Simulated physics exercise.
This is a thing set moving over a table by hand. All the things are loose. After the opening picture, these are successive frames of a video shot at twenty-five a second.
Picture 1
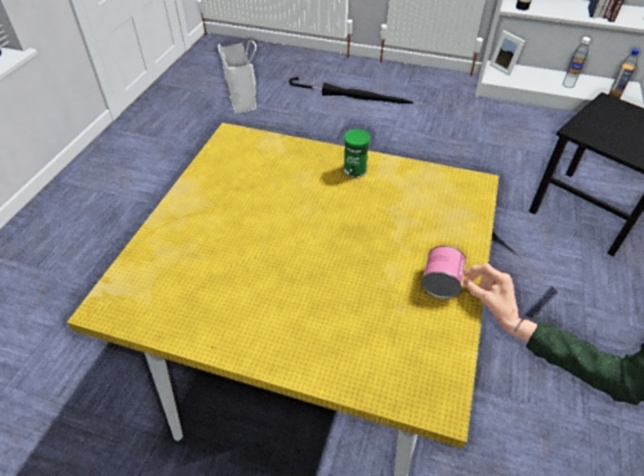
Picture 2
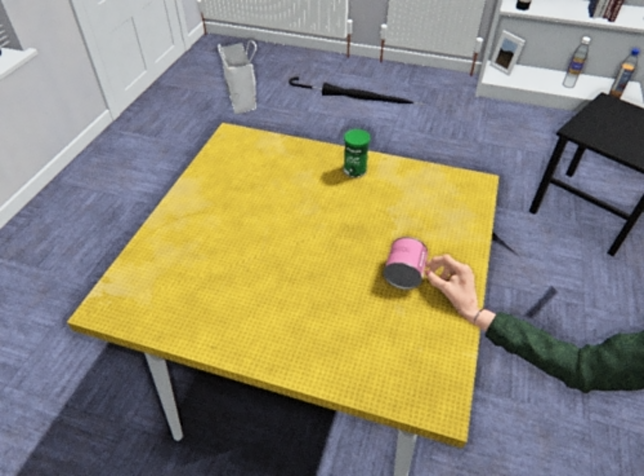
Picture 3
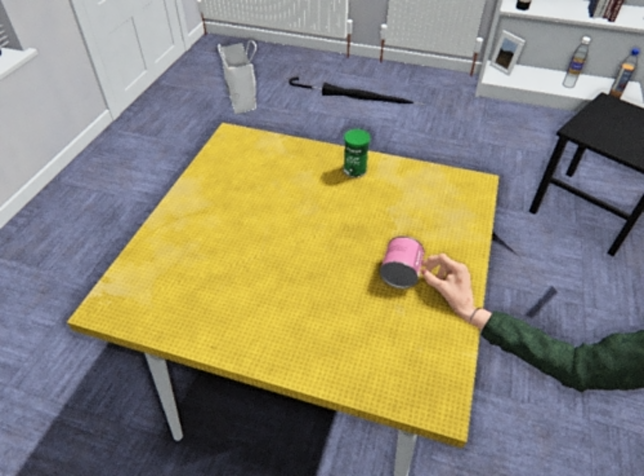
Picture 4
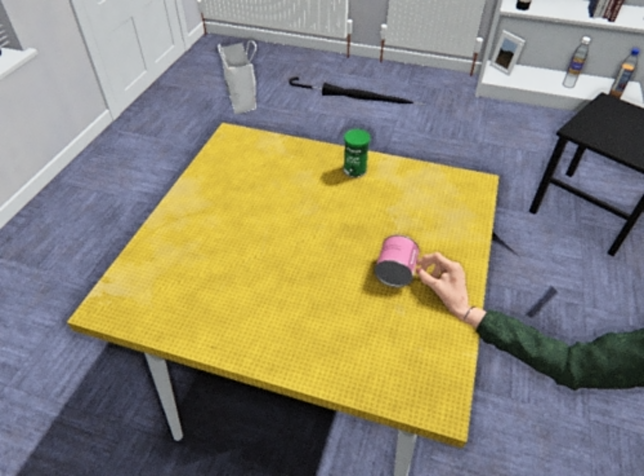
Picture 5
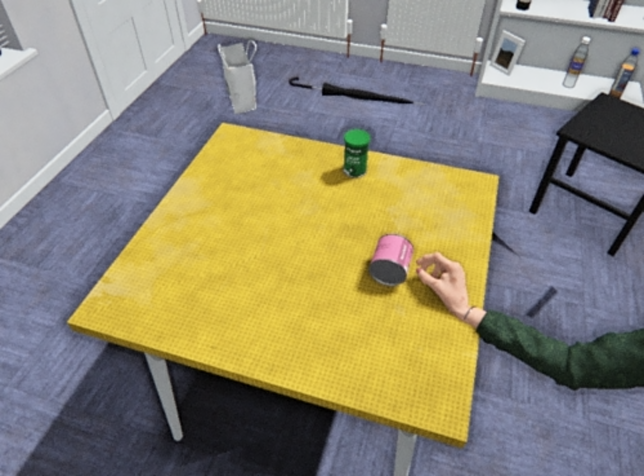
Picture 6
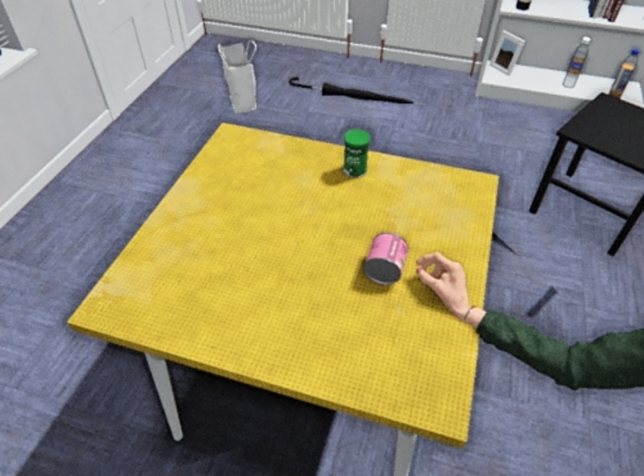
A pink tin lying on its side was pushed left across a yellow table by a hand, then rolled slowly a little farther after the hand stopped, while a green tin stayed still.
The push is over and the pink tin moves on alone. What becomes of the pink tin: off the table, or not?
The pink tin remains on top.
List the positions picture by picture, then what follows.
Under the hand; pink tin (444, 272), in the first frame.
Under the hand; pink tin (406, 263), in the second frame.
Under the hand; pink tin (402, 262), in the third frame.
Pink tin (397, 261), in the fourth frame.
Pink tin (391, 260), in the fifth frame.
Pink tin (386, 258) displaced a little, in the sixth frame.
Then, 0.10 s past the last view, pink tin displaced about its own width near (375, 256).
Then, 0.30 s past the last view, pink tin displaced about its own width near (360, 253).
Finally, moved from the start, pink tin. Final places as the last picture's camera would see them, pink tin near (355, 251).
